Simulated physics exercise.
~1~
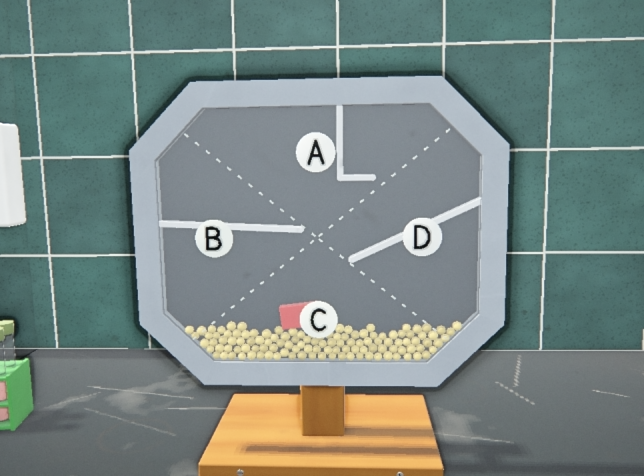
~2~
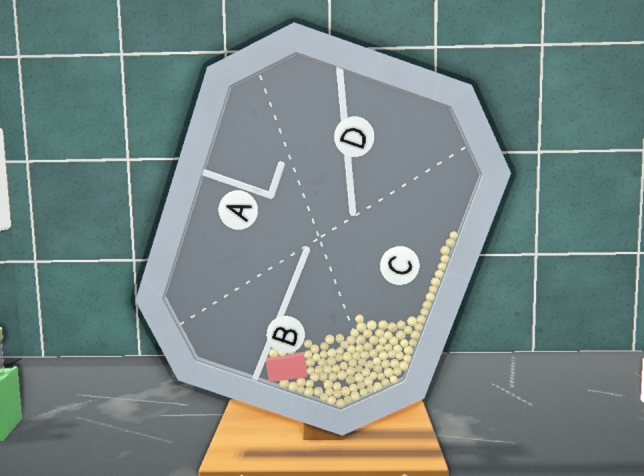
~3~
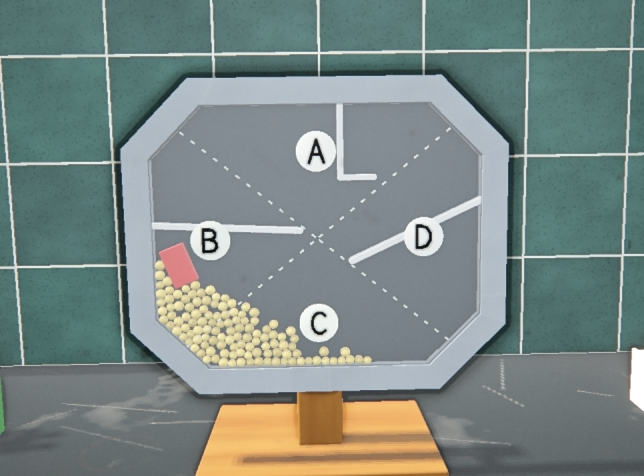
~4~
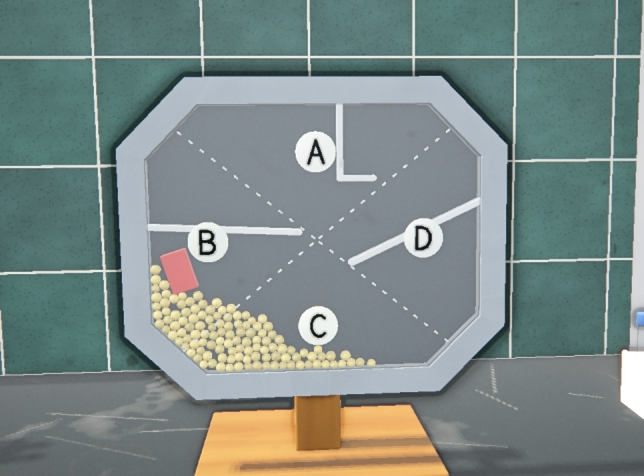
An eight-sided grey case of pale beans tipped well over anticlockwise, sending the beans and a red block into a heap, then swung back level, leaving the beans sloped at the lower left with the block resting on top beneath B's bar.
